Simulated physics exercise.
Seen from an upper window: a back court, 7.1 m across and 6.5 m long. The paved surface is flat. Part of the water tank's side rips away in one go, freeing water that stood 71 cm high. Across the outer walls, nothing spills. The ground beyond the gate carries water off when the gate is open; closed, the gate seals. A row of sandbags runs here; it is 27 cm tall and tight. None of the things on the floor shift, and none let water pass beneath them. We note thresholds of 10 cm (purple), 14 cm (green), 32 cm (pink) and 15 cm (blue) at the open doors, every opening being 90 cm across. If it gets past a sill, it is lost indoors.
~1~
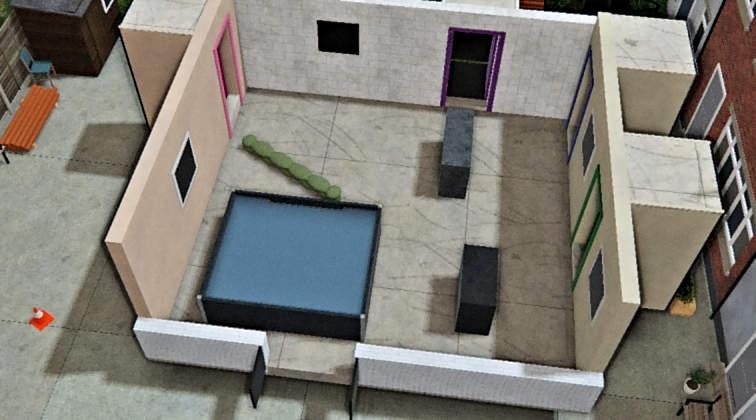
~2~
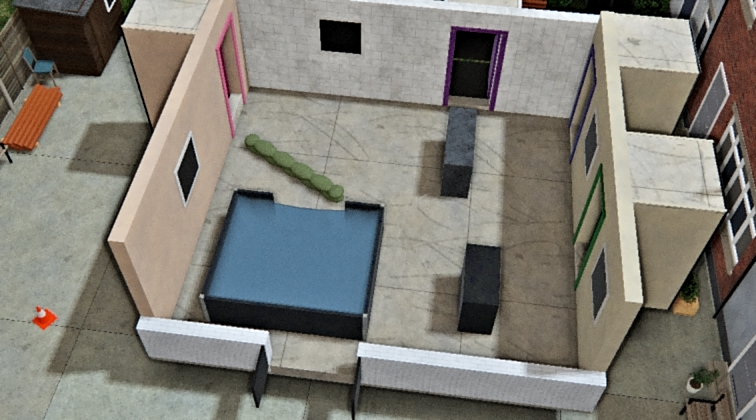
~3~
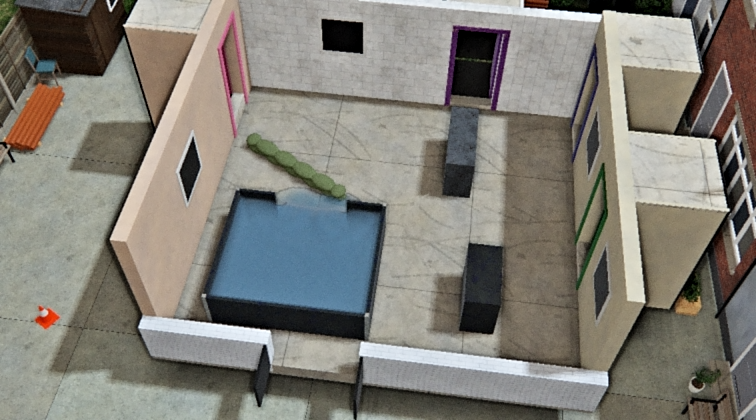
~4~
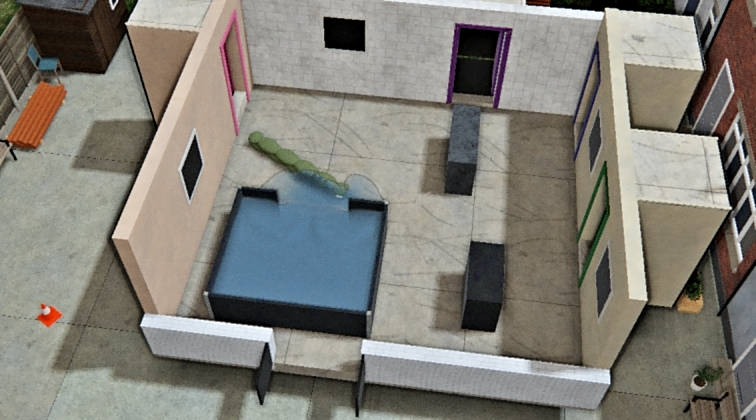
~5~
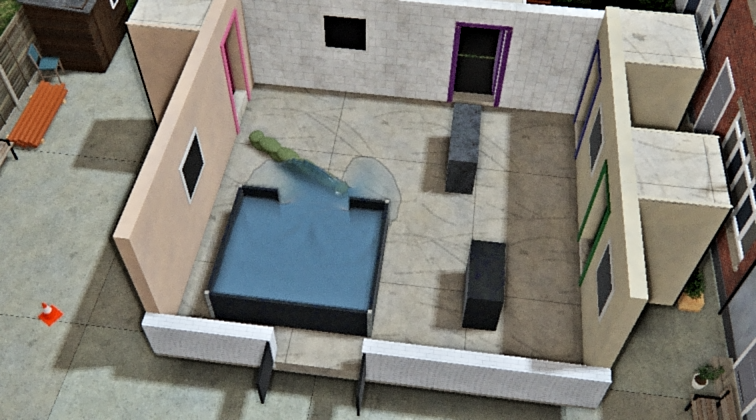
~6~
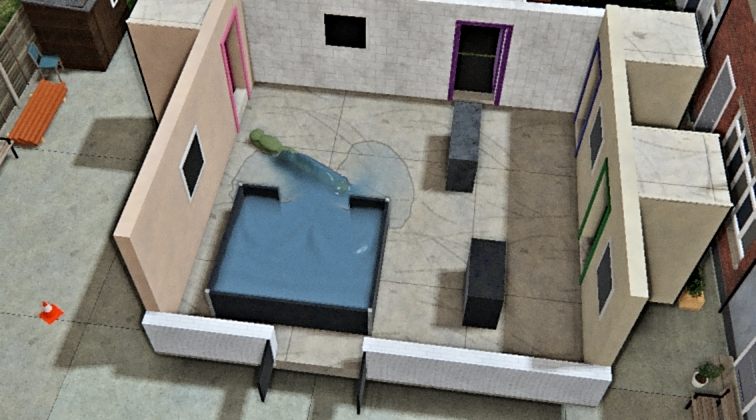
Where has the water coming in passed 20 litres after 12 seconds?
Outcome: The purple door will overshoot the limit. The green door will undershoot the limit. The pink door will undershoot the limit. The blue door will undershoot the limit.
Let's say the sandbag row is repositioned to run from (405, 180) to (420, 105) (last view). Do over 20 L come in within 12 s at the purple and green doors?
At the purple door the limit is not reached, and at the green door it is not reached.
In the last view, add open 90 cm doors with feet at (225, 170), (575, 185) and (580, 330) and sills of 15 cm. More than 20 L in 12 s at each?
Per doorway, in order: Sufficient / insufficient / insufficient.
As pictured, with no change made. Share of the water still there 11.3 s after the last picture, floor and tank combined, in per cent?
Some 92 in a hundred.
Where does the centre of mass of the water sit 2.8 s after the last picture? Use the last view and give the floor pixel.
At roughly (315, 211).
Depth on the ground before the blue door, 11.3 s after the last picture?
About 11.0 centimetres.
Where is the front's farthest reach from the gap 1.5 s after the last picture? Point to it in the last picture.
I'd put it near pixel (505, 110) of the last picture.
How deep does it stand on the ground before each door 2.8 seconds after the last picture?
In cm: Purple 15, green 1, pink 11, blue 4.
Then, 0.7 s after the last picture water covers 30 % of the floor and is deepest (53 cm) near (326, 202); purple door not reached, green door not reached, pink door 5 cm at the sill, 0 L in, blue door not reached.
Then, 1.5 s after the last picture water covers 50 % of the floor and is deepest (46 cm) near (328, 195); purple door 15 cm at the sill, 1 L in, green door not reached, pink door 14 cm at the sill, 0 L in, blue door not reached.
Then, 2.8 s after the last picture water covers 60 % of the floor and is deepest (33 cm) near (174, 325); purple door 15 cm at the sill, 33 L in, green door not reached, pink door 11 cm at the sill, 0 L in, blue door 4 cm at the sill, 0 L in.
Then, 6.3 s after the last picture water covers 90 % of the floor and is deepest (24 cm) near (171, 334); purple door 11 cm at the sill, 62 L in, green door 9 cm at the sill, 0 L in, pink door 7 cm at the sill, 0 L in, blue door 12 cm at the sill, 0 L in.
Then, 11.3 s after the last picture water covers 95 % of the floor and is deepest (14 cm) near (174, 325); purple door 8 cm at the sill, 63 L in, green door 12 cm at the sill, 4 L in, pink door 10 cm at the sill, 0 L in, blue door 11 cm at the sill, 0 L in.
